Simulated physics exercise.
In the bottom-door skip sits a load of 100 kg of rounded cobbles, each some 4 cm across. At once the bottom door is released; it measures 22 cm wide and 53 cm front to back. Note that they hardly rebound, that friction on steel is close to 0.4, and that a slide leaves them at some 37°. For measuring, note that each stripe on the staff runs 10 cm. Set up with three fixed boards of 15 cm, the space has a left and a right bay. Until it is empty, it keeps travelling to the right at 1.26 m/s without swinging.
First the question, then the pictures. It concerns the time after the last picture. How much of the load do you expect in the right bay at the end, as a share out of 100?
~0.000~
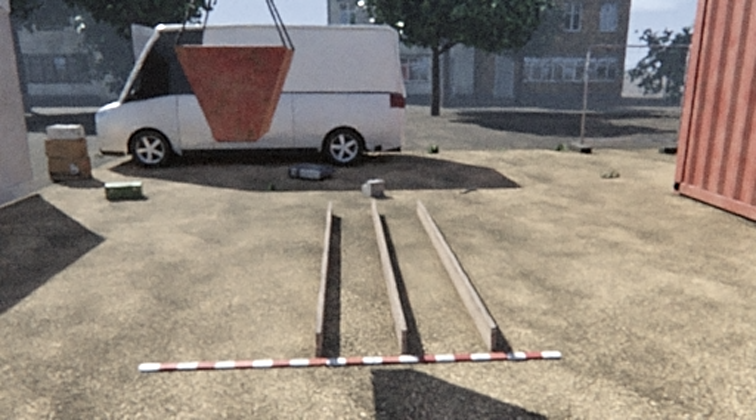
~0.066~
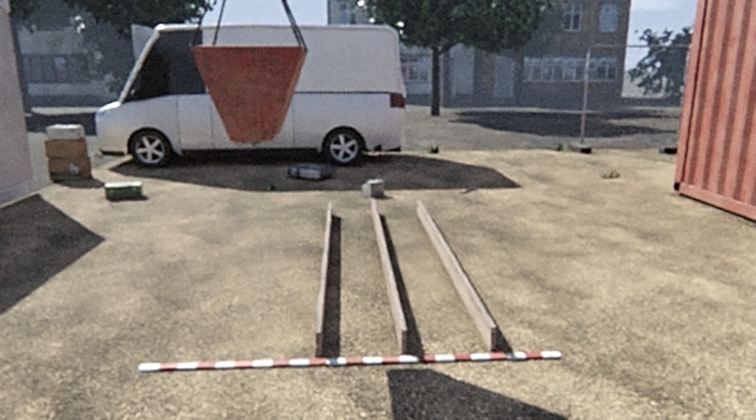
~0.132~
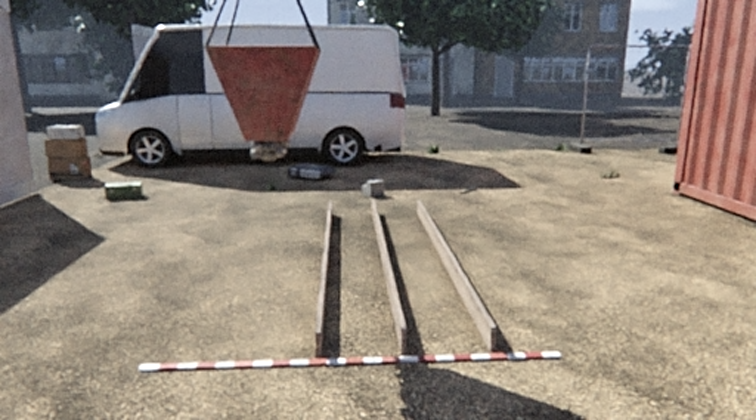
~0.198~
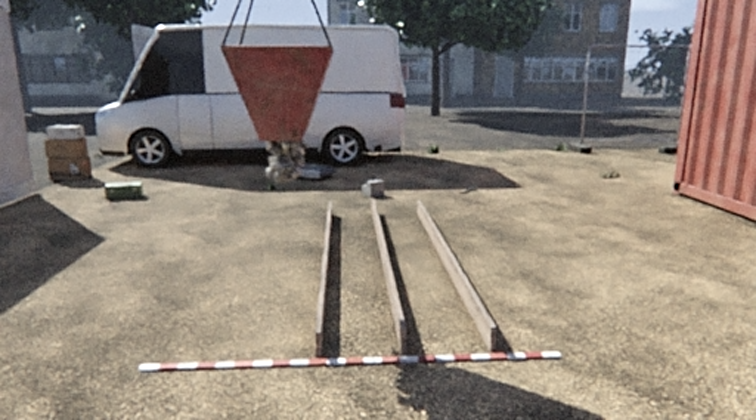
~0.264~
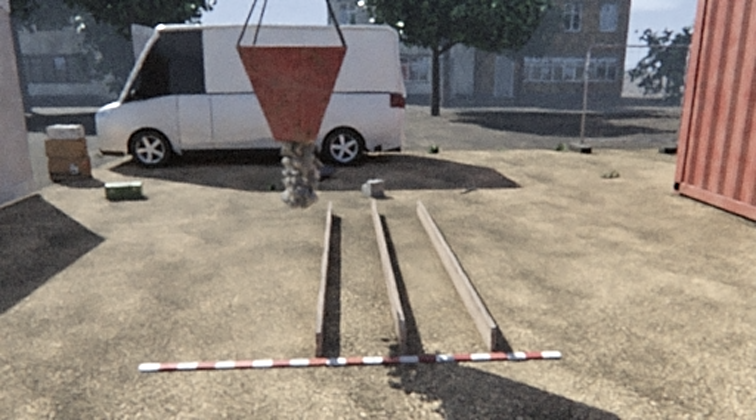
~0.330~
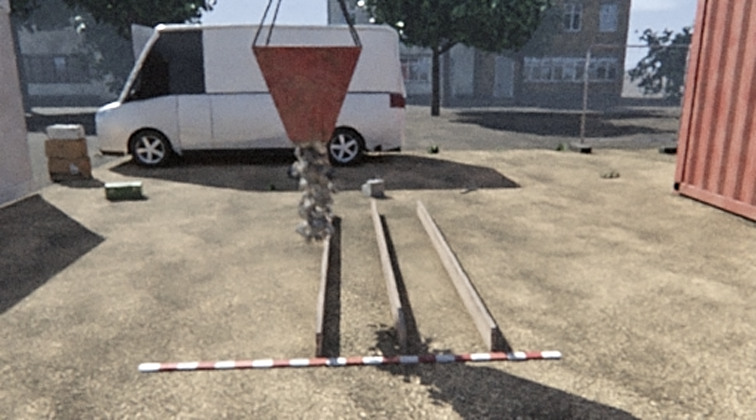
About 47 out of 100 of it.
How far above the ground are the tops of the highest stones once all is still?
Max stone height at rest approx 18 cm.
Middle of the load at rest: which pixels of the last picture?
(388, 302).
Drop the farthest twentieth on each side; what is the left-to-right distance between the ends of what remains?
The stretch runs about 90 cm.
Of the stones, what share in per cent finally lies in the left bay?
55 in a hundred, roughly.
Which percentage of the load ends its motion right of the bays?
Roughly 0 per cent of it.
After 0.7 s, 2 % in the bottom-door skip, 87 % falling or lying in the left bay, 11 % falling or lying in the right bay; the stones farthest right are at (406, 272).
After 1.1 s, 0 % in the bottom-door skip, 53 % falling or lying in the left bay, 47 % falling or lying in the right bay; the stones farthest right are at (463, 294).
After 1.7 s, 0 % in the bottom-door skip, 53 % falling or lying in the left bay, 47 % falling or lying in the right bay; the stones farthest right are at (468, 300).
After 2.6 s, 0 % in the bottom-door skip, 53 % falling or lying in the left bay, 47 % falling or lying in the right bay; the stones farthest right are at (468, 300).
After 4.5 s, 0 % in the bottom-door skip, 53 % in the left bay, 47 % in the right bay; the stones farthest right are at (468, 300).
